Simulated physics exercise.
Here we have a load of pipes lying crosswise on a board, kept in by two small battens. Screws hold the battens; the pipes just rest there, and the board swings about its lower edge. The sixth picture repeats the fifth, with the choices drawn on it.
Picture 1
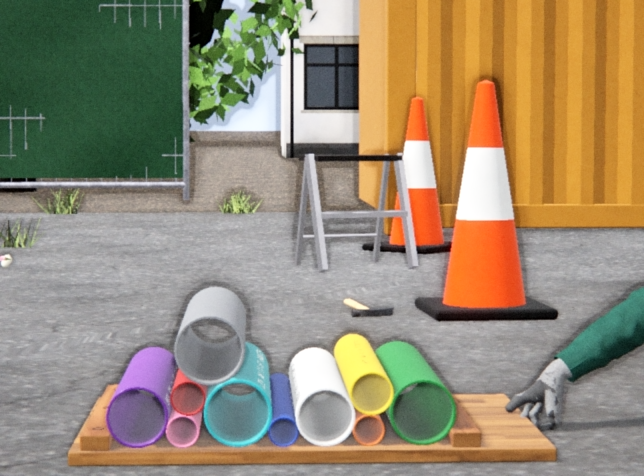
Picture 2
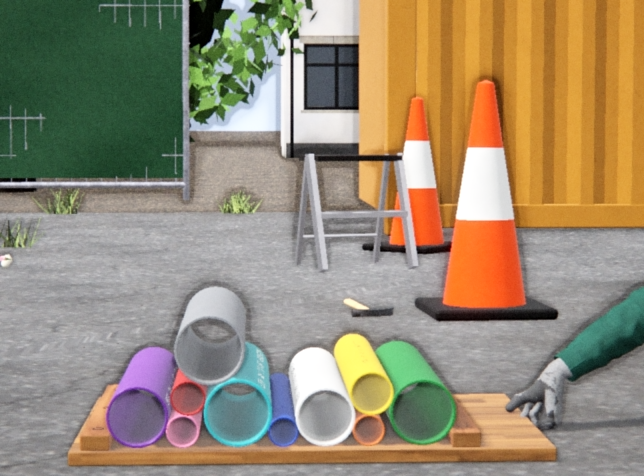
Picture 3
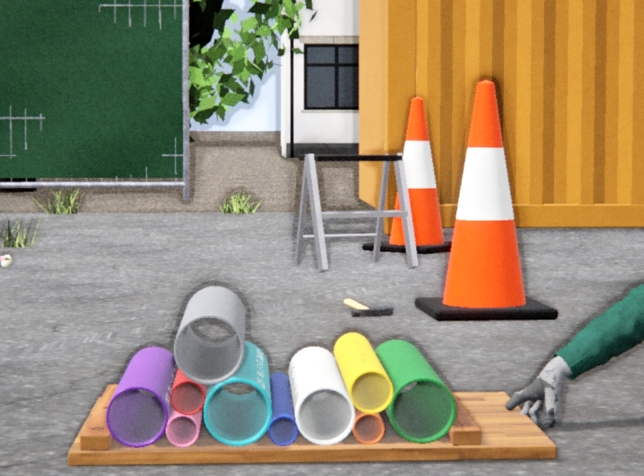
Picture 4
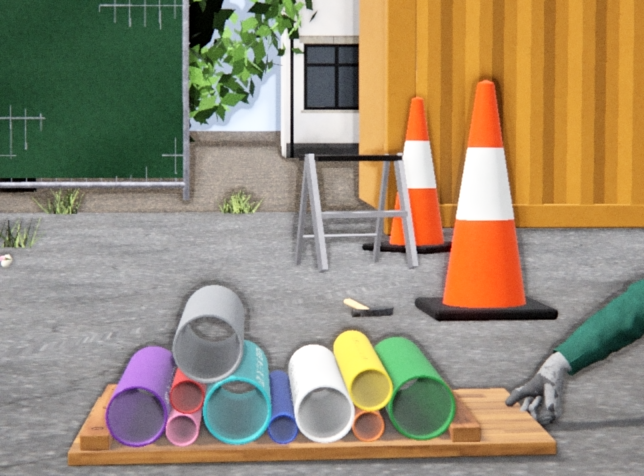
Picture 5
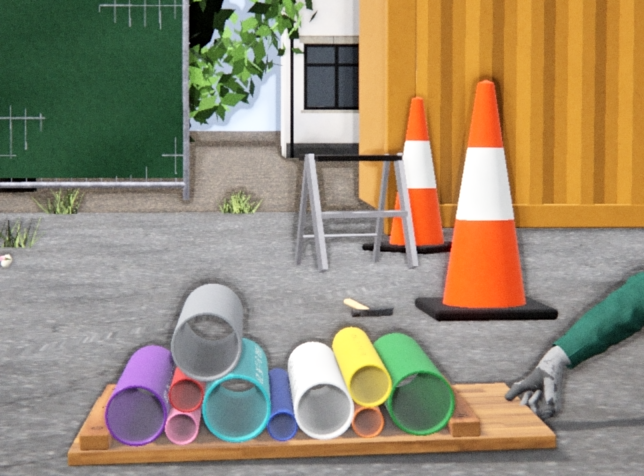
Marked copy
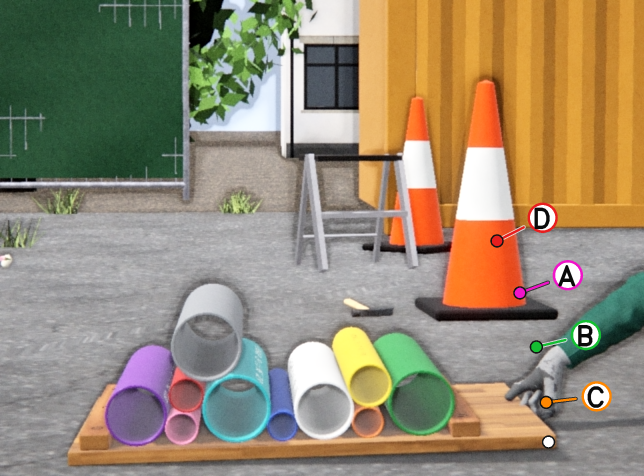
A gloved hand at right tilting a wooden board of colourful pipes very slightly, its far edge rising, beside traffic cones.
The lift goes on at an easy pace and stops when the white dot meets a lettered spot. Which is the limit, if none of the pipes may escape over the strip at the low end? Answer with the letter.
The highest mark that will do is A.
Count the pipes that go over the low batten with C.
The count is none.
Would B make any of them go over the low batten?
At B: No.
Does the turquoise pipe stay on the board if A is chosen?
The turquoise pipe: Yes.
On the copy, A at (520, 293); B at (536, 347); C at (546, 403); D at (497, 241); the white dot at (548, 442).
On A. First, board at 14°.
Then, board at 20°.
Finally, board at 20°, none over the low batten.
By contrast, B none over the low batten; C none over the low batten; D one over the low batten (grey).
